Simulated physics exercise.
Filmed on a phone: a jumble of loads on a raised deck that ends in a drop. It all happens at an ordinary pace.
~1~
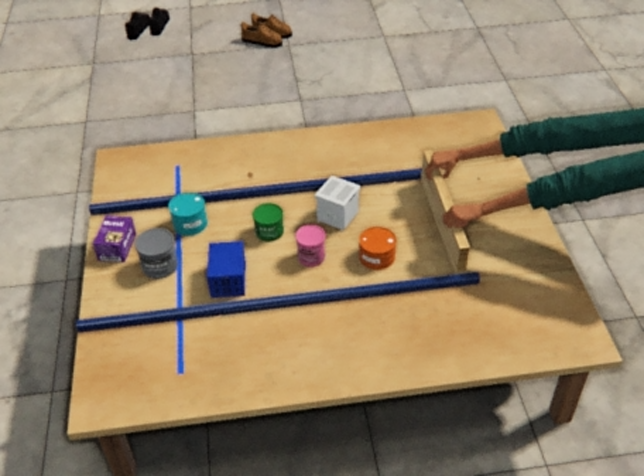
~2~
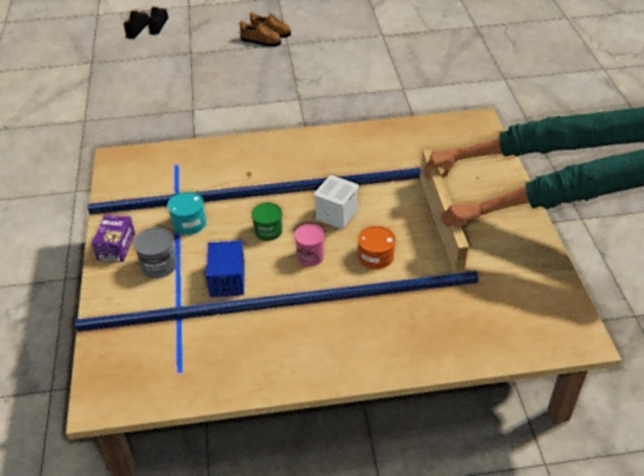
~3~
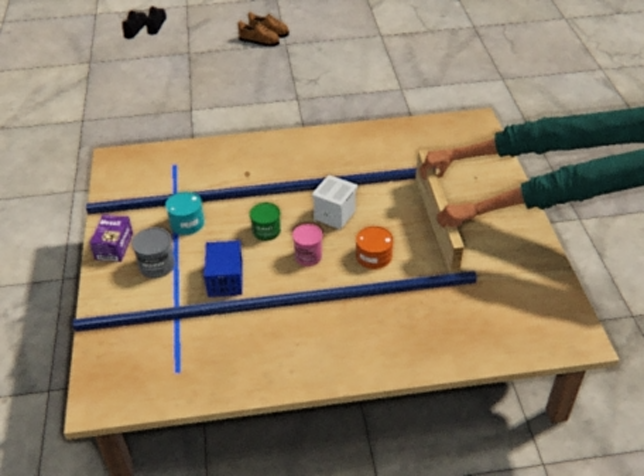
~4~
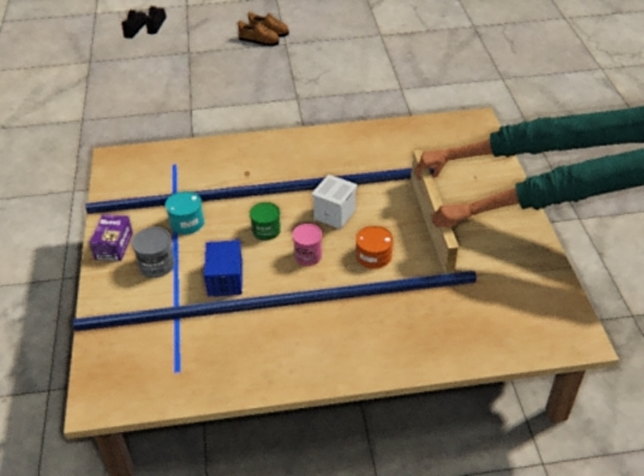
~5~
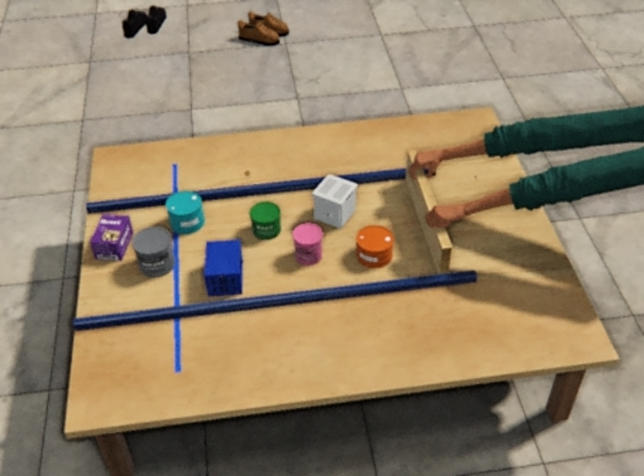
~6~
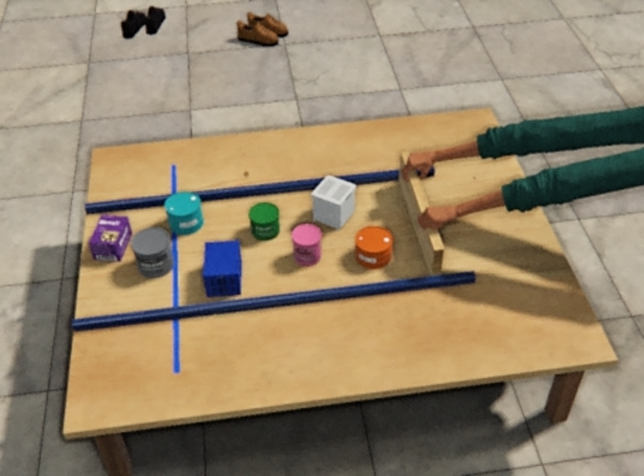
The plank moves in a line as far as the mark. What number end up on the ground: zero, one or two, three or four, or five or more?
Here the number that fall off is zero.
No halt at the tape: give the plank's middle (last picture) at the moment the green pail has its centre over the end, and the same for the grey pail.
At (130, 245) for the green pail; at (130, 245) for the grey pail.
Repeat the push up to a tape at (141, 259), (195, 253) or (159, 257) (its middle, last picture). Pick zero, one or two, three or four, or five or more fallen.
One after another: 1 or 2; none; one or two.
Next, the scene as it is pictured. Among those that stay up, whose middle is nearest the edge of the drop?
The purple box.
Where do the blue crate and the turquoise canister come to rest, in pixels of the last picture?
The blue crate stops around (118, 290); the turquoise canister around (155, 209).
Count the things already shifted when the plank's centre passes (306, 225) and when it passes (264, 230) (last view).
At the one place 4, at the other 5.
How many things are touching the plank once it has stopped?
In contact: 4.
A little later, none off yet; purple box at rest near (111, 238); grey pail at rest near (153, 253); turquoise canister at rest near (185, 213).
When it is over, the number that fall off is zero.
